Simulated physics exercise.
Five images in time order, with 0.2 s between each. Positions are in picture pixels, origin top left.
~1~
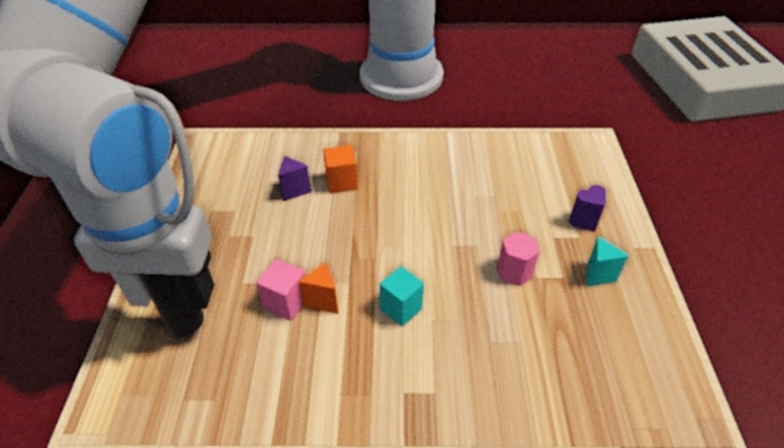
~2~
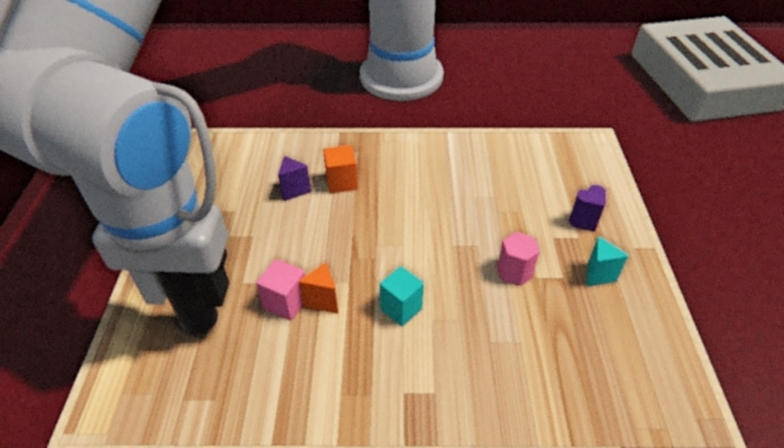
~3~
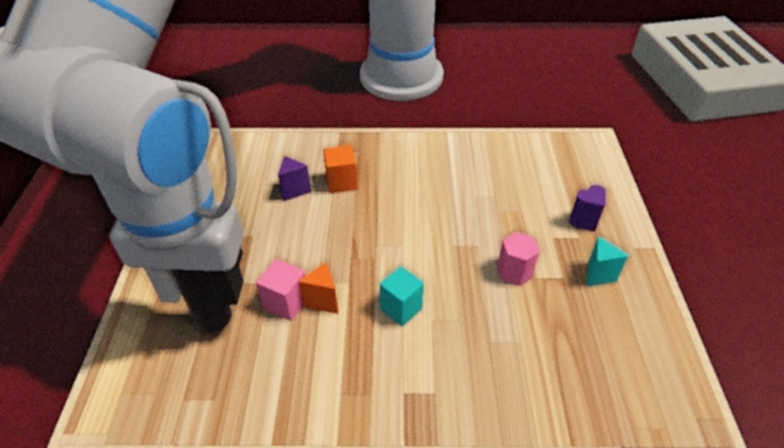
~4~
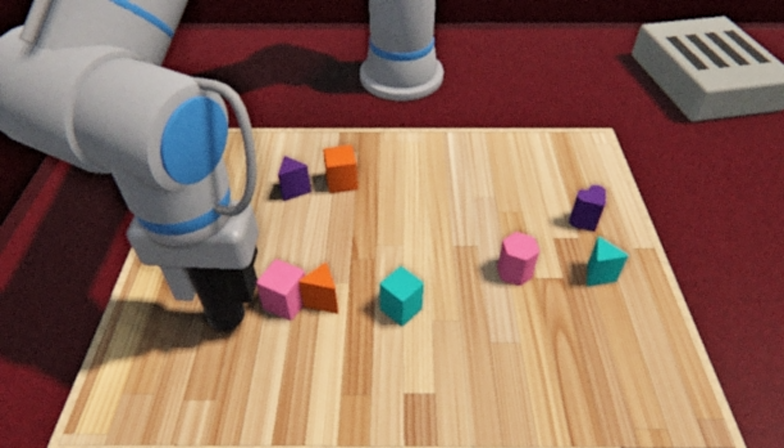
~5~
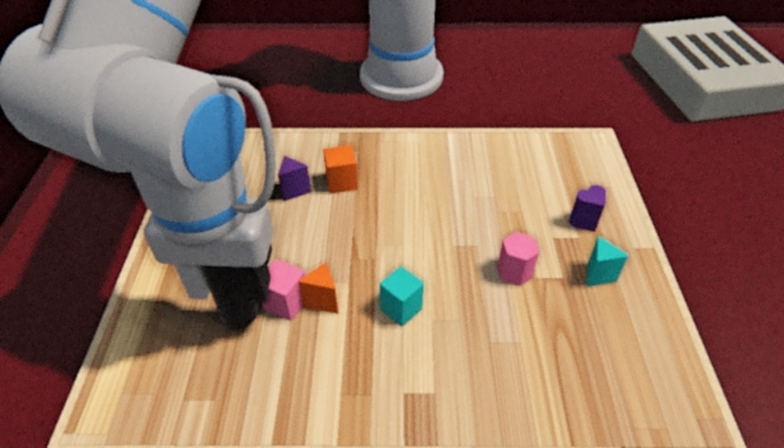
We see a grey and blue robot arm above a wooden board scattered with small colored blocks; its black tip slides a short way right toward the pink cube beside an orange triangular piece, while the blocks stay still.
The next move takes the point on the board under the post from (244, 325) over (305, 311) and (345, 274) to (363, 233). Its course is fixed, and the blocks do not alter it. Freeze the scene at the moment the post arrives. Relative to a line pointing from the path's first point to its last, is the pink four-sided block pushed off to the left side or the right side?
Shifted left.
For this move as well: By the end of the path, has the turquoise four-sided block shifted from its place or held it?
It keeps its spot.
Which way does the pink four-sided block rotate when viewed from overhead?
Looking down, my answer is that the pink four-sided block rotates anticlockwise.
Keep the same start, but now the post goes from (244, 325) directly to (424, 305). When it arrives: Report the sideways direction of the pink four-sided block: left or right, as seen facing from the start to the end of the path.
Shifts left.
What follows on the original path. One third of the way, post (304, 300); pink four-sided block (312, 256), turned 20° anticlockwise; orange triangular piece (338, 273), turned 25° anticlockwise.
Two thirds of the way, post (345, 263); pink four-sided block (333, 222), turned 65° anticlockwise; orange triangular piece (365, 263), turned 15° anticlockwise.
At the end, post (362, 223); pink four-sided block (332, 197), turned 100° anticlockwise; orange triangular piece (365, 263), turned 15° anticlockwise; turquoise four-sided block in place.
